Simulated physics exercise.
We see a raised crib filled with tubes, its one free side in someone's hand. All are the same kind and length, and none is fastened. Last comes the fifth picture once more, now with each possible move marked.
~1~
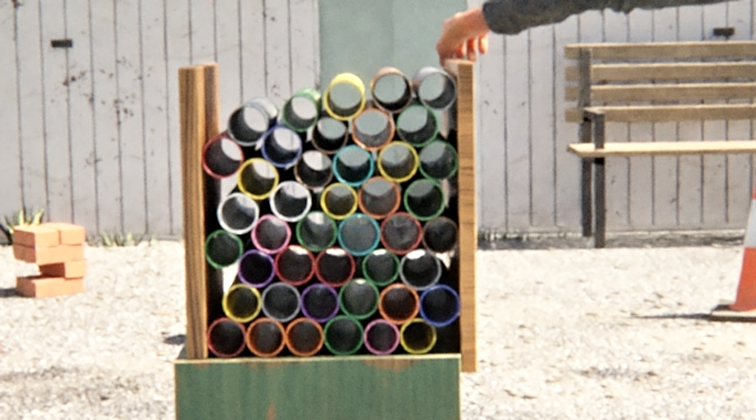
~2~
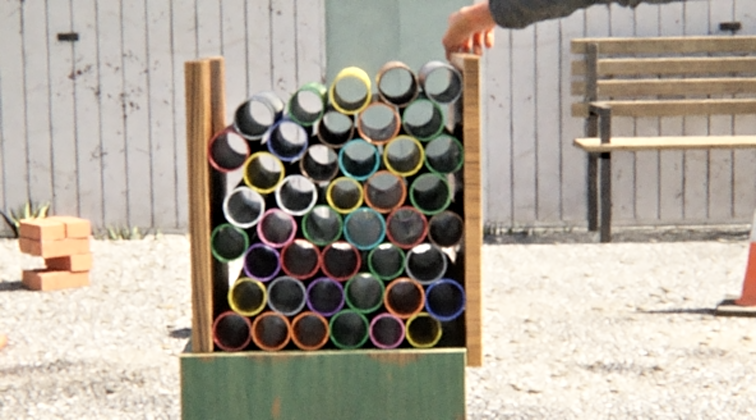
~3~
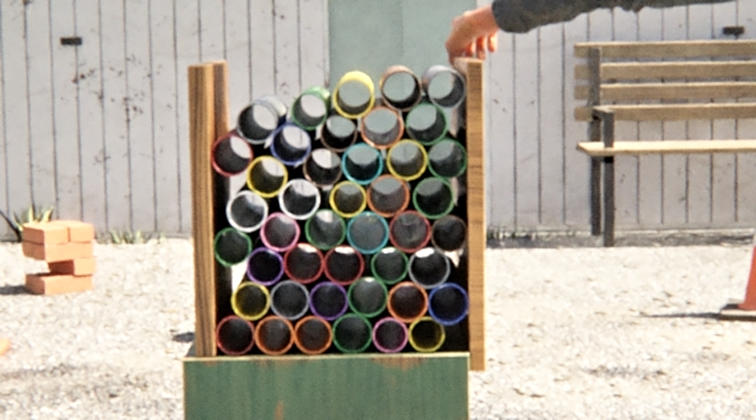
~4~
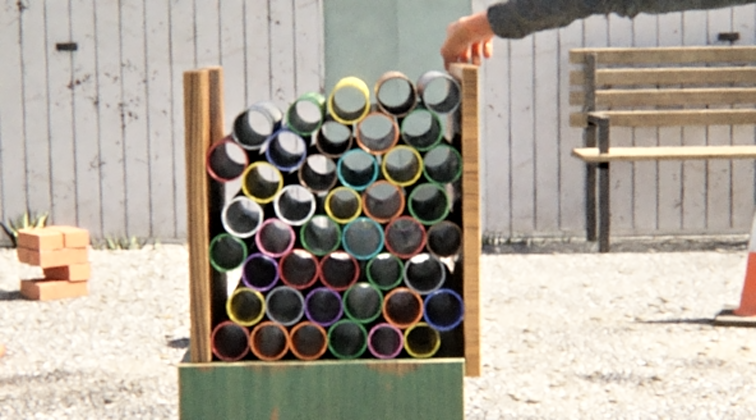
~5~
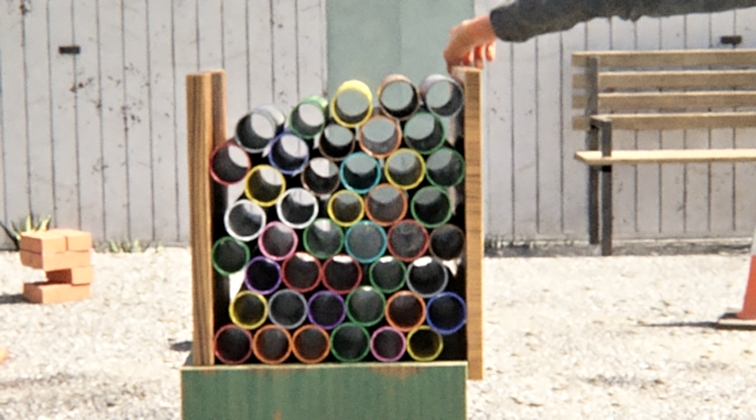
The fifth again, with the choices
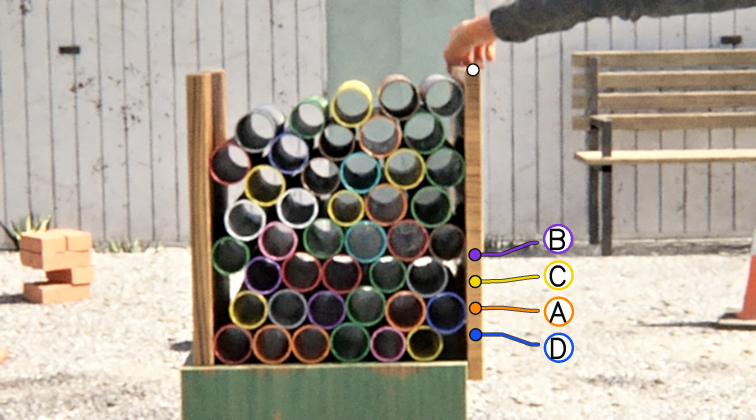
A hand holds the right side board of a crib of colourful tubes, barely moving.
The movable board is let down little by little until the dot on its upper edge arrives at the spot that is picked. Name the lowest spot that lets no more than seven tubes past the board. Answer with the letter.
No lower than B.
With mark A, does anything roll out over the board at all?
Yes.
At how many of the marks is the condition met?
One of the four.
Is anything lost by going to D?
Yes.
On the copy, A at (476, 308); B at (475, 255); C at (475, 281); D at (476, 335); the white dot at (473, 70).
On B. First, top of the board (465, 148).
Then, top of the board (466, 232).
Finally, top of the board (466, 254), about four out over the board.
By contrast, A more than seven out over the board; C more than seven out over the board; D more than seven out over the board.
